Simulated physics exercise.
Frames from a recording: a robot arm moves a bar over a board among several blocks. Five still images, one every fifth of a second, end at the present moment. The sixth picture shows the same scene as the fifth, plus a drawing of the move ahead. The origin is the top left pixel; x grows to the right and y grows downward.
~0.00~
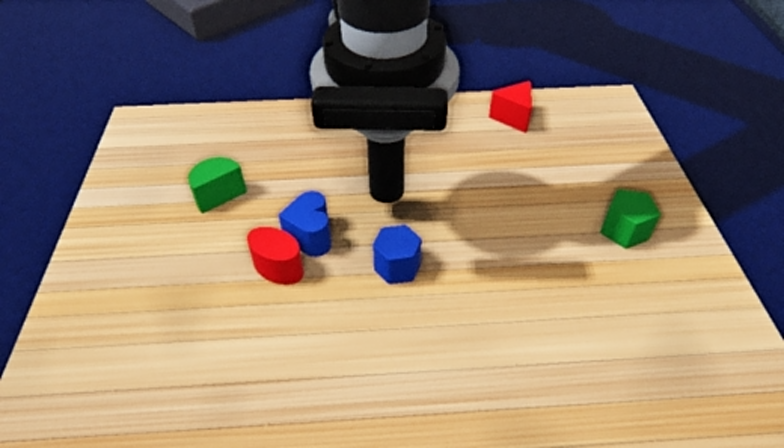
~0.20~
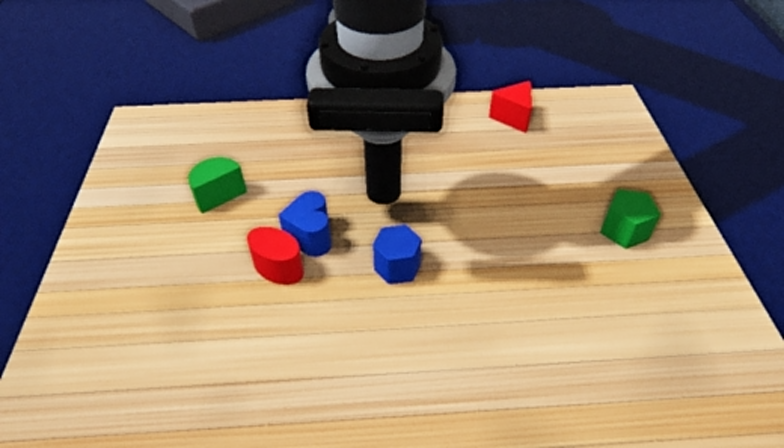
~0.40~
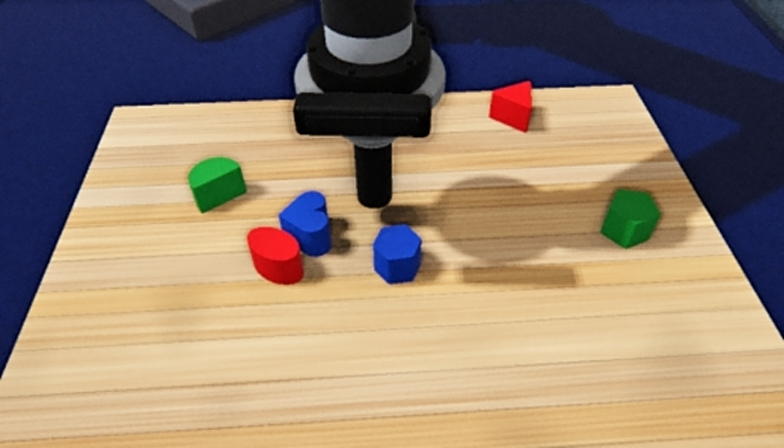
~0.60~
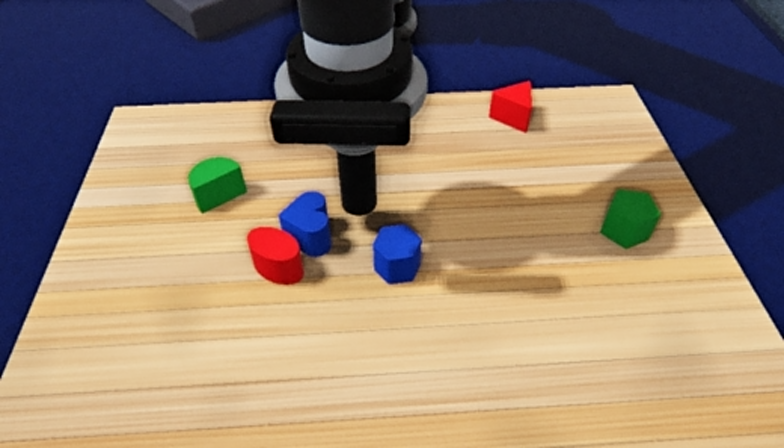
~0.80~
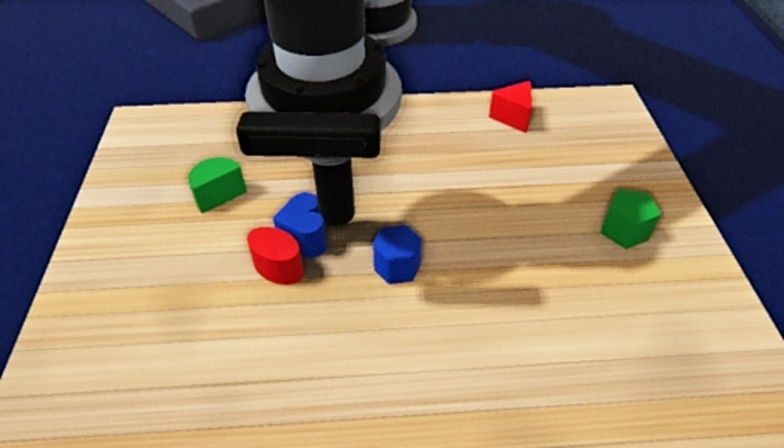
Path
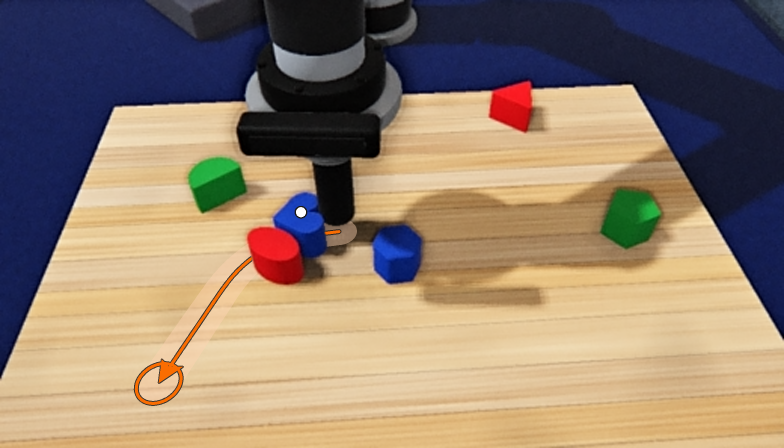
The clip opens with a robot arm holding a dark bar above a wooden board scattered with red, green and blue blocks. The bar drifts slowly left and slightly toward the viewer, passing behind the blue hexagonal block, then nudges the blue heart block slightly left beside the still red oval.
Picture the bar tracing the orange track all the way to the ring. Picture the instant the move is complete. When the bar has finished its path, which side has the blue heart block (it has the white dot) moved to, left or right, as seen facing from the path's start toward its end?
Picture yourself facing from the start of the path to its end: The blue heart block moves off to your right.
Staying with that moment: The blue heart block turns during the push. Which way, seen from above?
The blue heart block rotates clockwise.
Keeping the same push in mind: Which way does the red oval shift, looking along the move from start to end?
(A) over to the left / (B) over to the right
A (over to the left)
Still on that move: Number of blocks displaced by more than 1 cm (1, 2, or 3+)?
Two move.
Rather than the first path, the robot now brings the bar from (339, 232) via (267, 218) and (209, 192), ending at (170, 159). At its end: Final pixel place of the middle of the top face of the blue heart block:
For the centre of its top, I'd go with (238, 214).
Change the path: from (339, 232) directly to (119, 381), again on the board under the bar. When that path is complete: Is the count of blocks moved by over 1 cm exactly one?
No.
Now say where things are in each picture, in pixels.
The first frame shows lower end of the bar at (387, 192), tops of blocks, red oval at (273, 242), blue heart block at (307, 211), blue hexagonal block at (397, 241).
The second frame shows bar at (384, 193), blocks as before.
The third frame shows bar at (375, 197), blocks as before.
The fourth frame shows bar at (359, 204), blocks as before.
The fifth frame shows bar at (337, 213), red oval at (273, 242), blue heart block at (301, 212), blue hexagonal block at (397, 241).
The drawn path runs from (339, 232) through (263, 251) and (210, 308) to (159, 383); the dot is on the blue heart block.
What follows on the original path. One third of the way, bar at (257, 233); red oval at (246, 260), turned 50° anticlockwise; blue heart block at (218, 230).
Two thirds of the way, bar at (202, 291); red oval at (234, 298), turned 110° anticlockwise; blue heart block at (189, 243), turned 50° clockwise.
At the end, bar at (149, 367); red oval at (234, 298), turned 110° anticlockwise; blue heart block at (189, 243), turned 50° clockwise; blue hexagonal block not moved.
